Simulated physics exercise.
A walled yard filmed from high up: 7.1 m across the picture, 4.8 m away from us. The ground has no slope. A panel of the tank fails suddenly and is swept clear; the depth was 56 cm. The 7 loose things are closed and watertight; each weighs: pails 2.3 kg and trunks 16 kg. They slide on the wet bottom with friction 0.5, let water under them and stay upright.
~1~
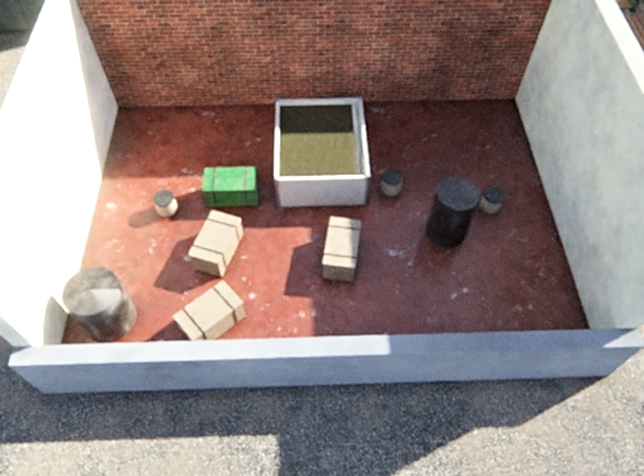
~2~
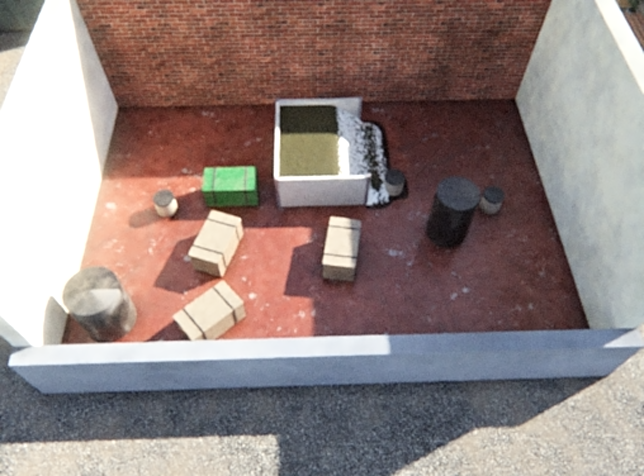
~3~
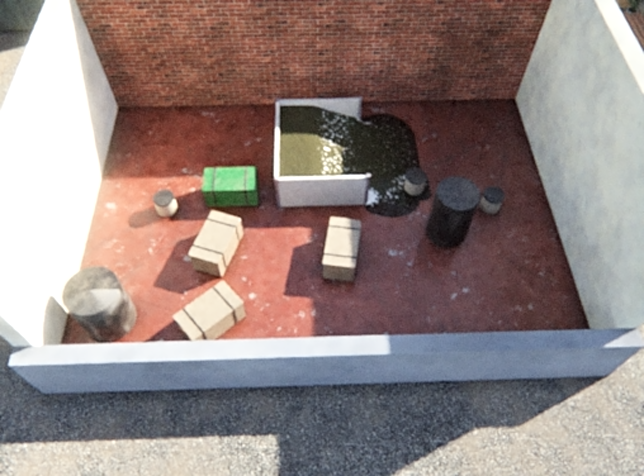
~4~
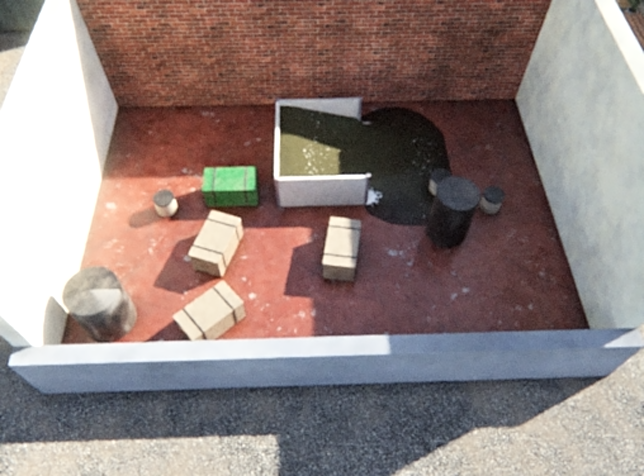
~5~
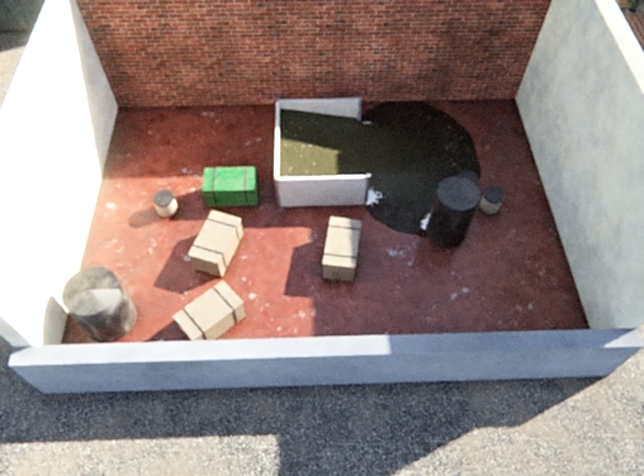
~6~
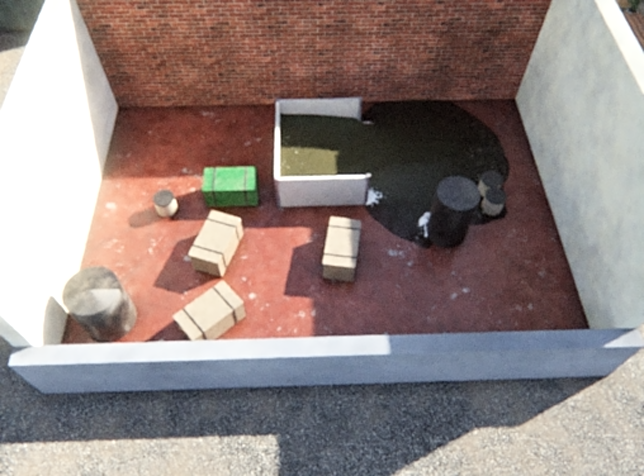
Dark water pouring from the open right side of a tank, spreading across a red yard and carrying a small pail rightward.
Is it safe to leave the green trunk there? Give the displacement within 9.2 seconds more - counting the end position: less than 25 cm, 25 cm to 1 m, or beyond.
Green trunk barely shifts.
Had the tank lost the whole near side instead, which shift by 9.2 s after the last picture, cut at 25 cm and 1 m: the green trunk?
In that case the green trunk barely shifts.
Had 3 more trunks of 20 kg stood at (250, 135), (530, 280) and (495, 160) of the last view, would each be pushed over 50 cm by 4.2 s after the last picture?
In that order: Less, past it, past it.
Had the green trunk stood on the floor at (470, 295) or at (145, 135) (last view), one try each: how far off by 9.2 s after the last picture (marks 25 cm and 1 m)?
In that order: It gets carried off; it barely shifts.
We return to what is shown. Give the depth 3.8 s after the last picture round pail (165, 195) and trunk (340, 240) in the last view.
Roughly 0 and 1 cm.
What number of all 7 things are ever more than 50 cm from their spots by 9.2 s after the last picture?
I count 4.
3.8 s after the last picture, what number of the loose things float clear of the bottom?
I count 2.
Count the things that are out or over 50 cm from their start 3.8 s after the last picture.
I count 2.
Then, 1.2 s after the last picture the green trunk is near (230, 179), 0.0 m from its start, aground; 2 afloat.
Then, 3.8 s after the last picture the green trunk is near (230, 179), 0.0 m from its start, aground; 2 afloat.
Then, 6.2 s after the last picture the green trunk is near (230, 179), 0.0 m from its start, aground; 2 afloat.
Then, 9.2 s after the last picture the green trunk is near (230, 179), 0.0 m from its start, aground; 2 afloat.
